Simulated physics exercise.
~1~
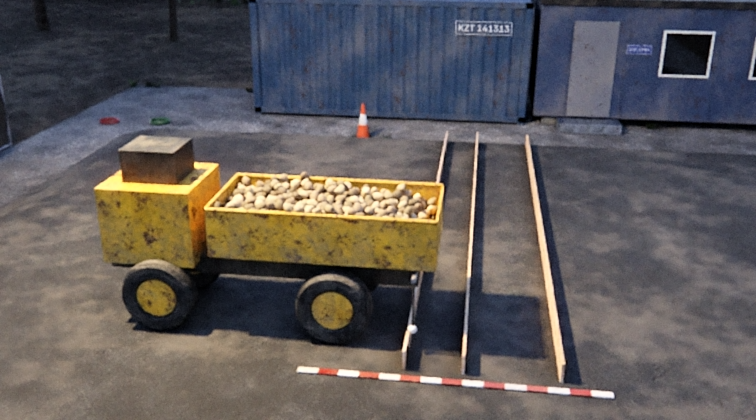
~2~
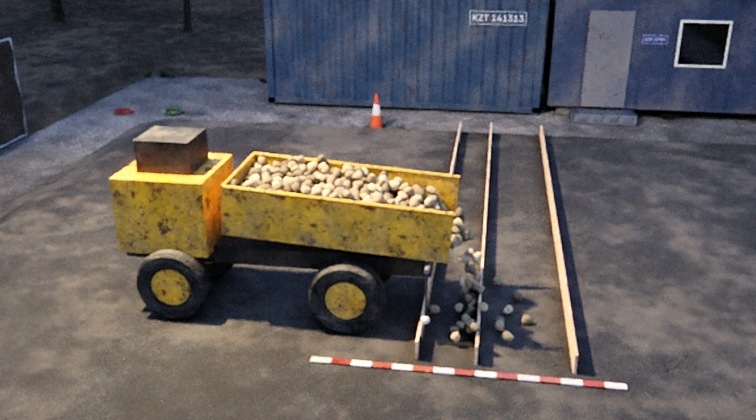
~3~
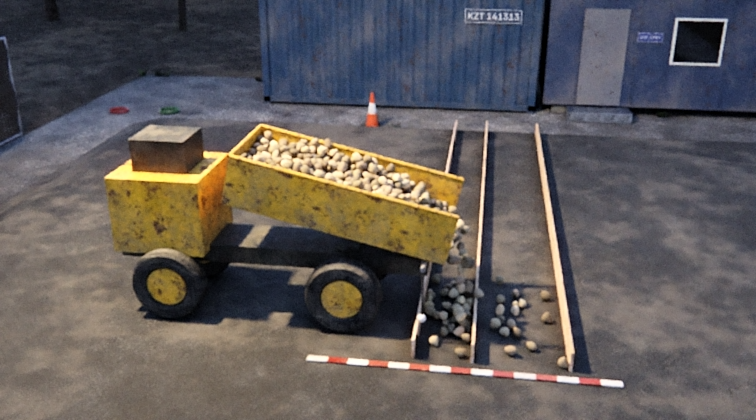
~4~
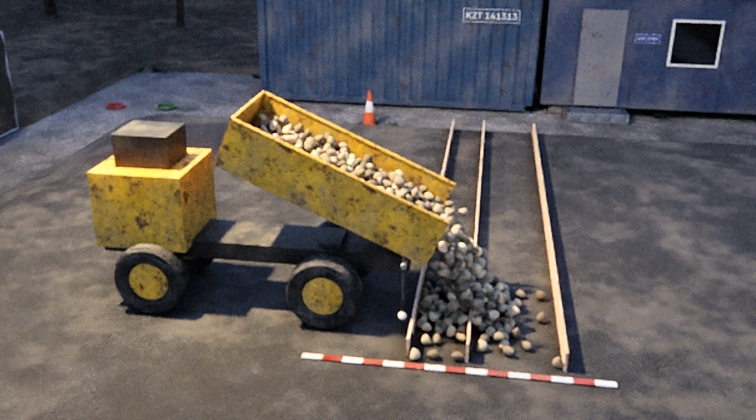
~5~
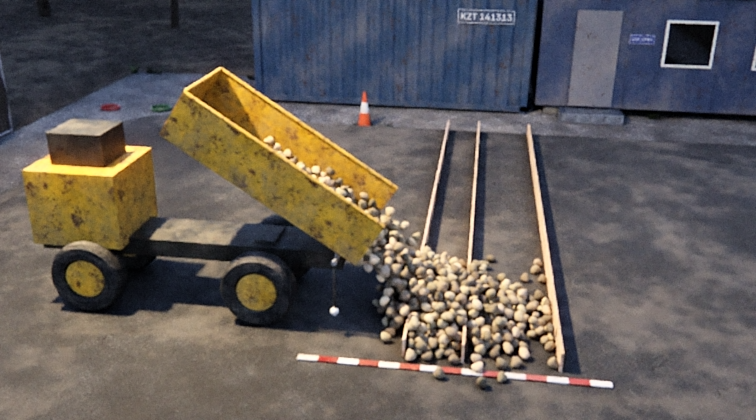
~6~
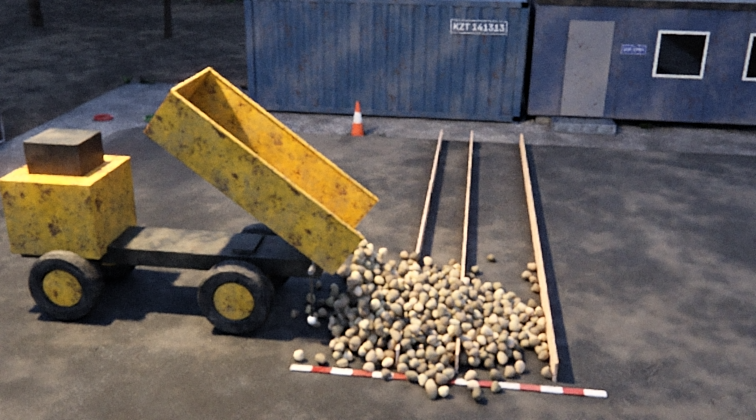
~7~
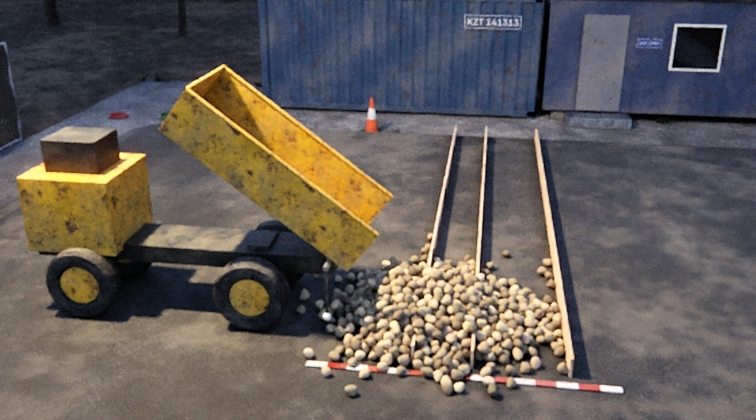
A yellow trailer tips up, rolls left and empties its cobbles across the planks in a heap.
